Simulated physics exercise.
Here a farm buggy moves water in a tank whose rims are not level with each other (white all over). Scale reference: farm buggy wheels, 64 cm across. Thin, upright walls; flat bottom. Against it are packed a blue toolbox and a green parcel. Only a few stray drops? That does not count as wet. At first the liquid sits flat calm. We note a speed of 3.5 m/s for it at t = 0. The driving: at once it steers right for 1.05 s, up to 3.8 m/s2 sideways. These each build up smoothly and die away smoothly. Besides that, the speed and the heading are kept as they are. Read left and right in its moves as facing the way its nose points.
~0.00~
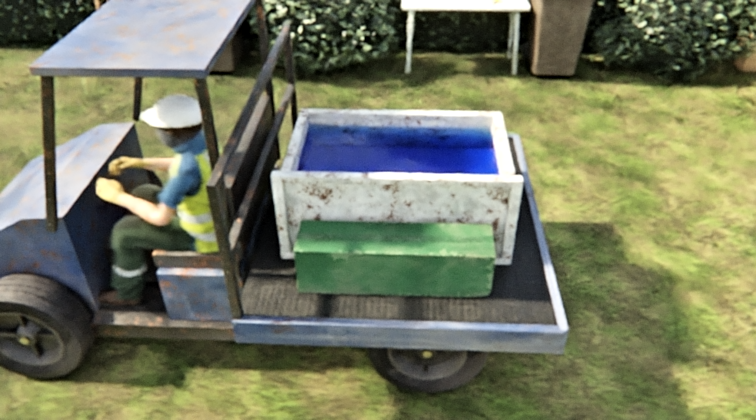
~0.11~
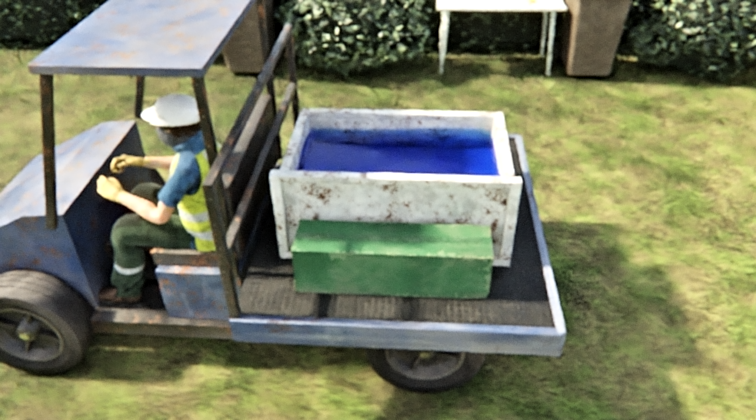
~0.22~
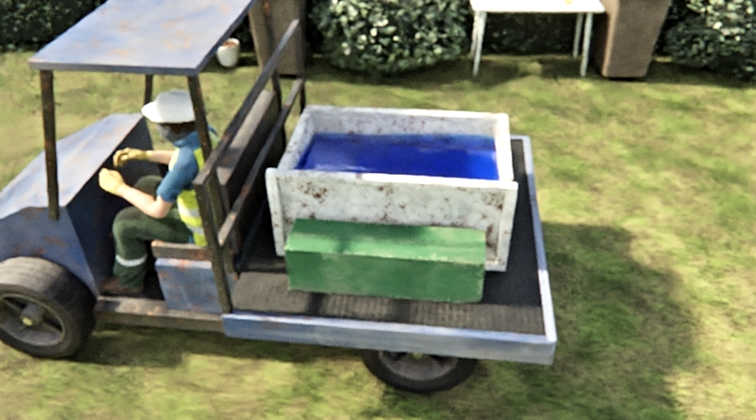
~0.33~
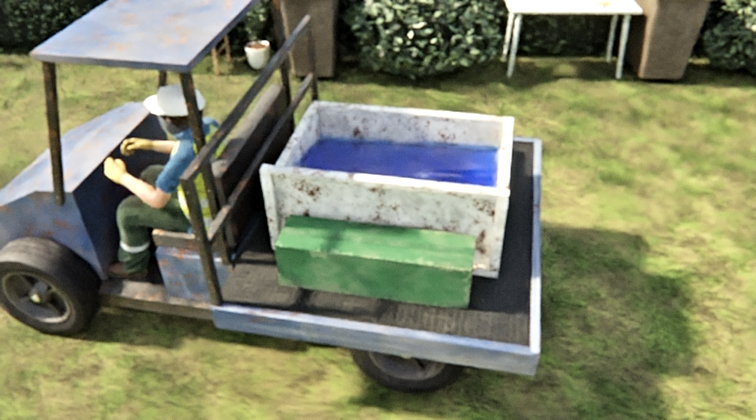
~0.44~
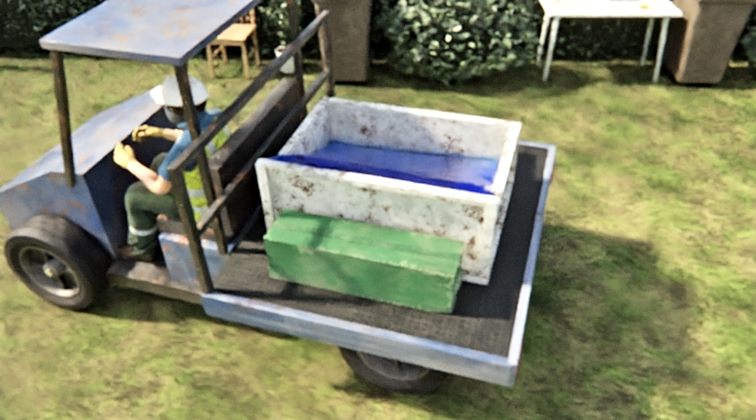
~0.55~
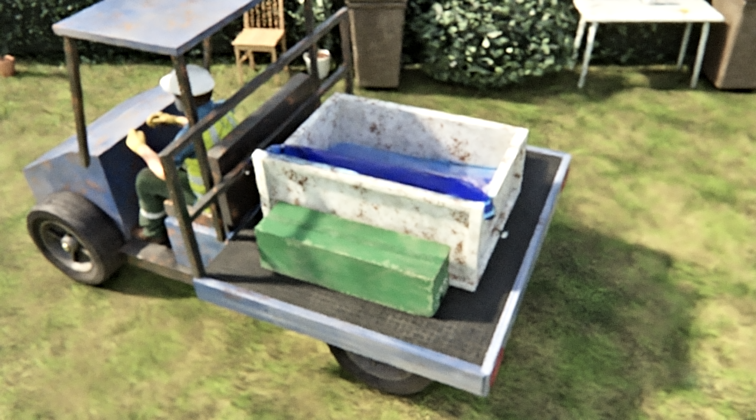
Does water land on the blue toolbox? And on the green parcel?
Result: Blue toolbox gets hit; green parcel gets hit.
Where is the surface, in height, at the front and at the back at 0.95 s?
About 26 cm in front and 30 cm behind.
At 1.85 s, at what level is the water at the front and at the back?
At the front the surface is at 26 cm, while at the back it is at 32 cm.
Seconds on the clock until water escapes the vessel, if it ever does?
Roughly 0.8 seconds.
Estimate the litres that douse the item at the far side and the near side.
Around 14 and 7 L respectively.
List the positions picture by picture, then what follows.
The first picture shows the water reaches (320, 129) at the front end; it reaches (481, 132) at the back end; no slope yet; the front is on the left, levels are read along the far wall; the blue toolbox stands at the far side; the green parcel stands at the near side; a wheel hub at (427, 359).
The second picture shows the water reaches (321, 134) at the front end; it reaches (481, 134) at the back end; it is heaped 3° towards the near side.
The third picture shows the water reaches (324, 137) at the front end; it reaches (484, 140) at the back end; it is heaped 9° towards the near side.
The fourth picture shows the water reaches (329, 138) at the front end; it reaches (488, 148) at the back end; it is heaped 18° towards the near side.
The fifth picture shows the water reaches (338, 141) at the front end; it reaches (492, 160) at the back end; it is heaped 27° towards the near side.
The sixth picture shows the water reaches (347, 142) at the front end; it reaches (496, 170) at the back end; it is heaped 4° towards the back and 33° towards the near side.
Then, 0.95 s in, it stands 30 cm high behind and 26 cm in front; 5 per cent has gone over the near side and the back.
Then, 1.35 s in, it stands 28 cm high behind and 33 cm in front; 9 per cent has gone over the near side and the back.
Then, 1.85 s in, it stands 32 cm high behind and 25 cm in front; 14 per cent has gone over the far side and the near side.
Then, 4.03 s in, 16 per cent has gone over the far side and the near side; the blue toolbox has caught 14 litres and the green parcel 7 litres.
